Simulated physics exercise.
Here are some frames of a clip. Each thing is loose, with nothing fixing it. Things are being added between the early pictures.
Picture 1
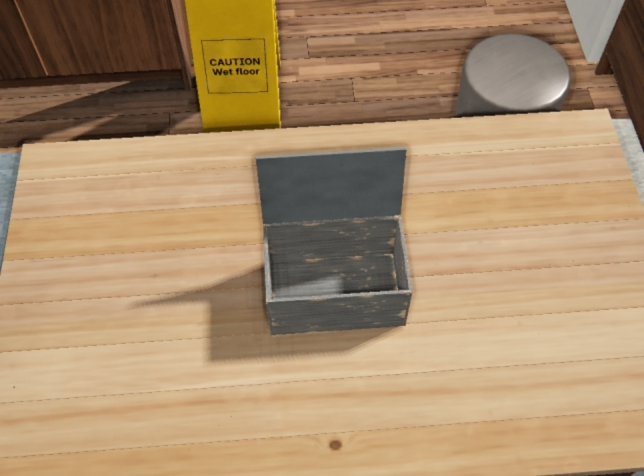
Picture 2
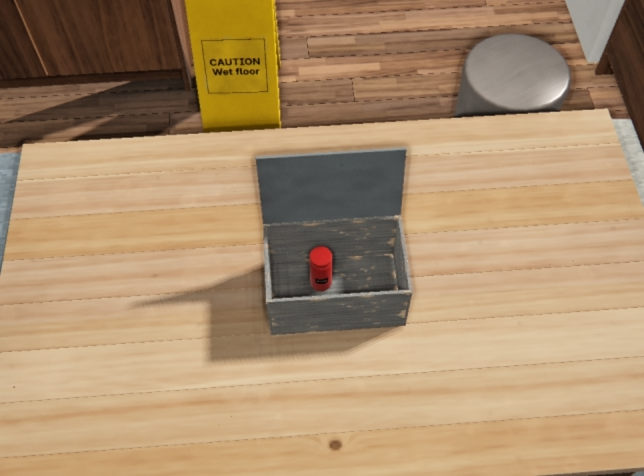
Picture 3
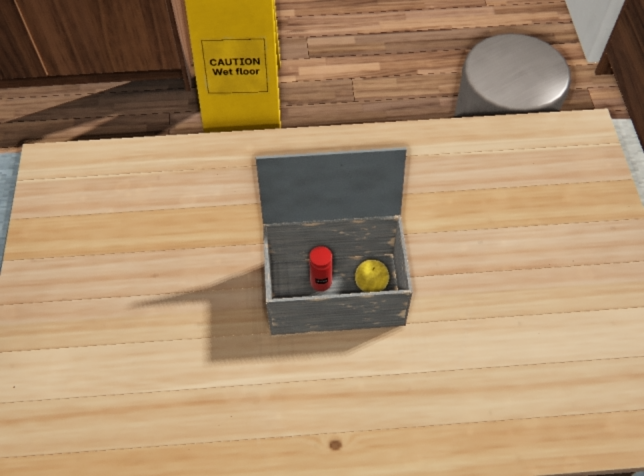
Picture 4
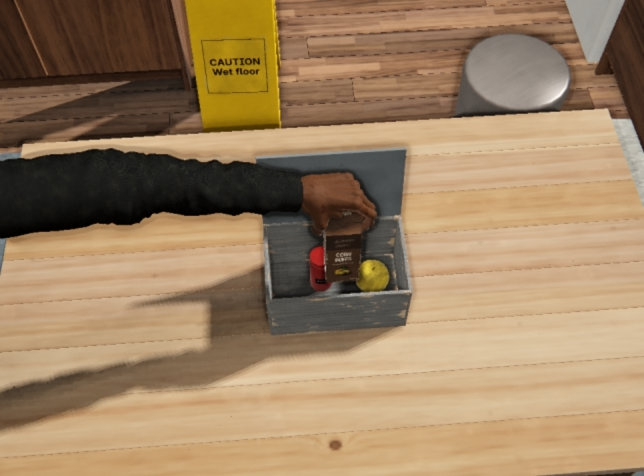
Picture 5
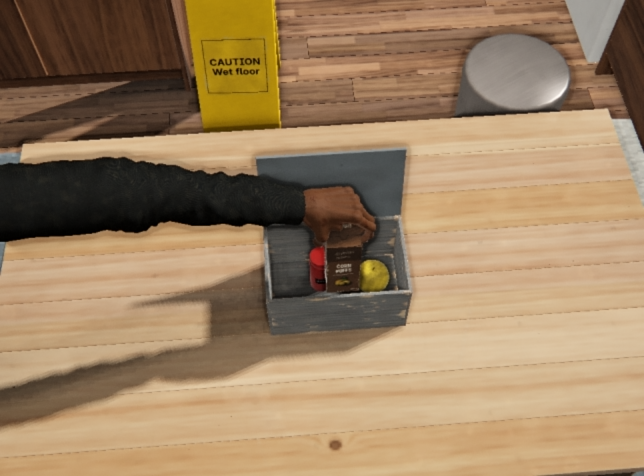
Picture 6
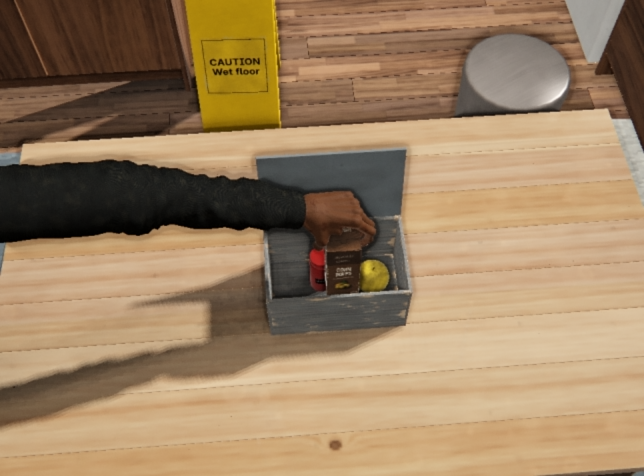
The clip shows an open gray box on a wooden table, where a red cylindrical object and then a yellow apple appear inside, before a dark-sleeved arm reaches in from the left and lowers a brown carton between them.
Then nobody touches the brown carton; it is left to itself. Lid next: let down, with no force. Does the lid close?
You can see the lid can't settle down properly.
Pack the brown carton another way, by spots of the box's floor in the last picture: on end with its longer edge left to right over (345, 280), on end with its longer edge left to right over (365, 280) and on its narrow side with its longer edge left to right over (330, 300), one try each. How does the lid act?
In order, the lid gets blocked, then fits down, then fits down.
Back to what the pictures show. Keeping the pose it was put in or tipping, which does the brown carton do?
Observation: The brown carton keeps the set orientation.
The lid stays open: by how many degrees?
Roughly 16 degrees above the rim.
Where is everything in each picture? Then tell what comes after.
In the first picture, the last thing is not in view yet.
In the second picture, the last thing is not in view yet.
In the third picture, the last thing is not in view yet; yellow apple (372, 276).
The fourth picture shows coming down; brown carton (342, 245); yellow apple (372, 276).
The fifth picture shows coming down; brown carton (342, 256); yellow apple (372, 276).
The sixth picture shows put in, still held; brown carton (342, 259); yellow apple (372, 276).
Then, 1.00 s on from there, lid starting down; brown carton shifted well along near (341, 288).
Then, 1.70 s on from there, lid 52° above the rim; brown carton shifted well along near (341, 288).
In the end, lid 16° above the rim; moved from the start, brown carton; the other 2 unmoved. At the end, from the last picture's camera, brown carton near (341, 288).
